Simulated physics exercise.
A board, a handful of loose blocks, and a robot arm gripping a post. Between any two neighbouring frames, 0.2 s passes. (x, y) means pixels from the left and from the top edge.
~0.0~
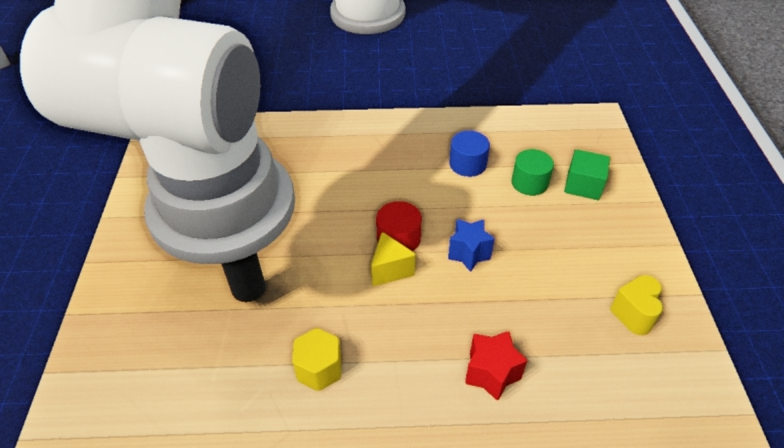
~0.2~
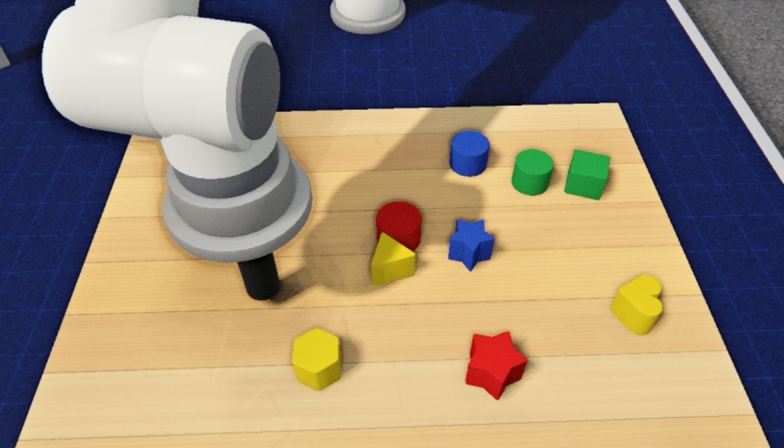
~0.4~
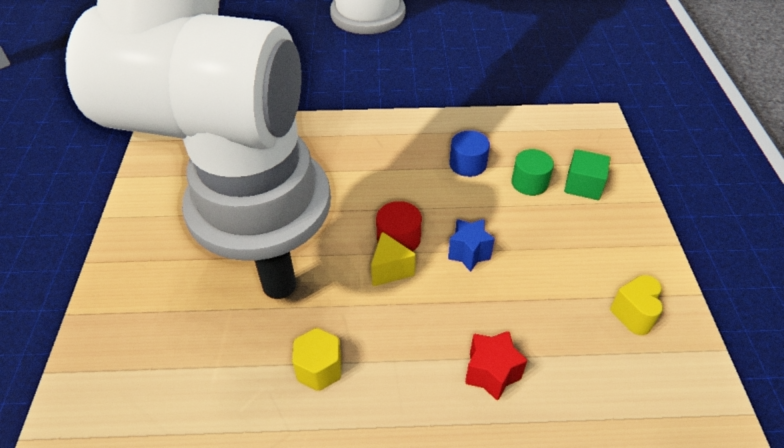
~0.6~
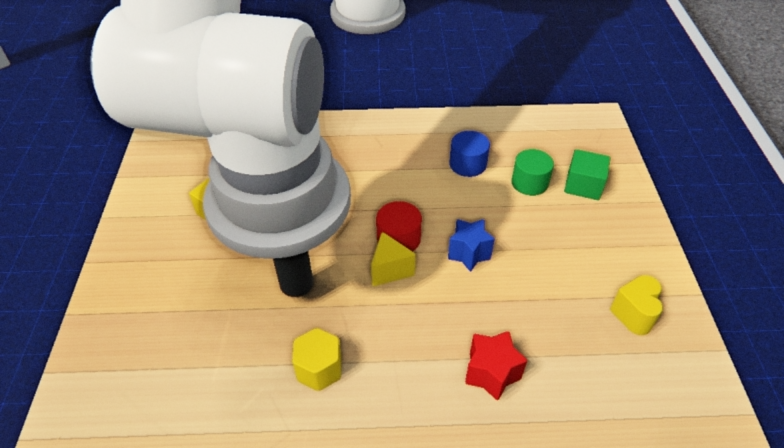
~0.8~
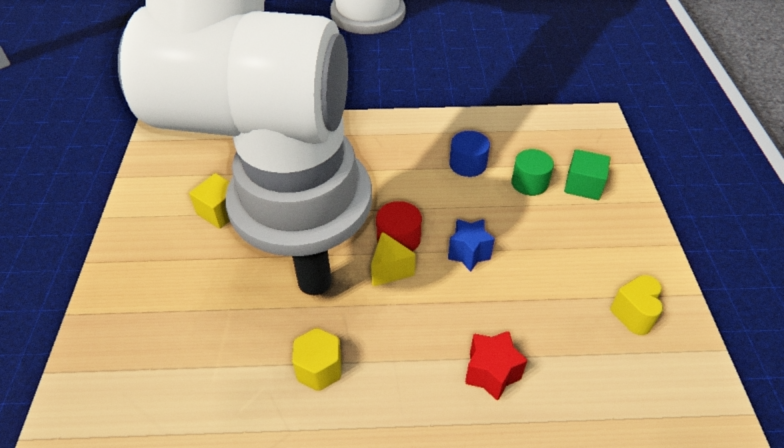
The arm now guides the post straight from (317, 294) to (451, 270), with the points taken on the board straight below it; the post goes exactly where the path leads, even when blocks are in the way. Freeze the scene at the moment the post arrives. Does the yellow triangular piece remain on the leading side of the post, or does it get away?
The post will have lost it.
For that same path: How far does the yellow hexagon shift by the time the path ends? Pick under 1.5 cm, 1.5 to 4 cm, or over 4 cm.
That one ends up within 1.5 cm of where it is now.
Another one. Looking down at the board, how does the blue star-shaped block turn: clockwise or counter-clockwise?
Rotates clockwise.
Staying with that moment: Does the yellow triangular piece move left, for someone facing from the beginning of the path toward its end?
It seems so.
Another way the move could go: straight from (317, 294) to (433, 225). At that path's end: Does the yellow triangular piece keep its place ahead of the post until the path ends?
No, that is not what happens.
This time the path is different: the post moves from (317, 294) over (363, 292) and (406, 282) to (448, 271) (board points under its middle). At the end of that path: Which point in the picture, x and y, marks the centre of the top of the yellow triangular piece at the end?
Pixel (432, 228).
What follows on the original path. One third of the way, post at (363, 274); yellow triangular piece at (395, 248).
Two thirds of the way, post at (410, 265); yellow triangular piece at (427, 236), turned 80° anticlockwise.
At the end, post at (452, 258); yellow hexagon unmoved; yellow triangular piece at (441, 224), turned 95° anticlockwise; red circular block unmoved; blue star-shaped block at (481, 228), turned 20° clockwise.
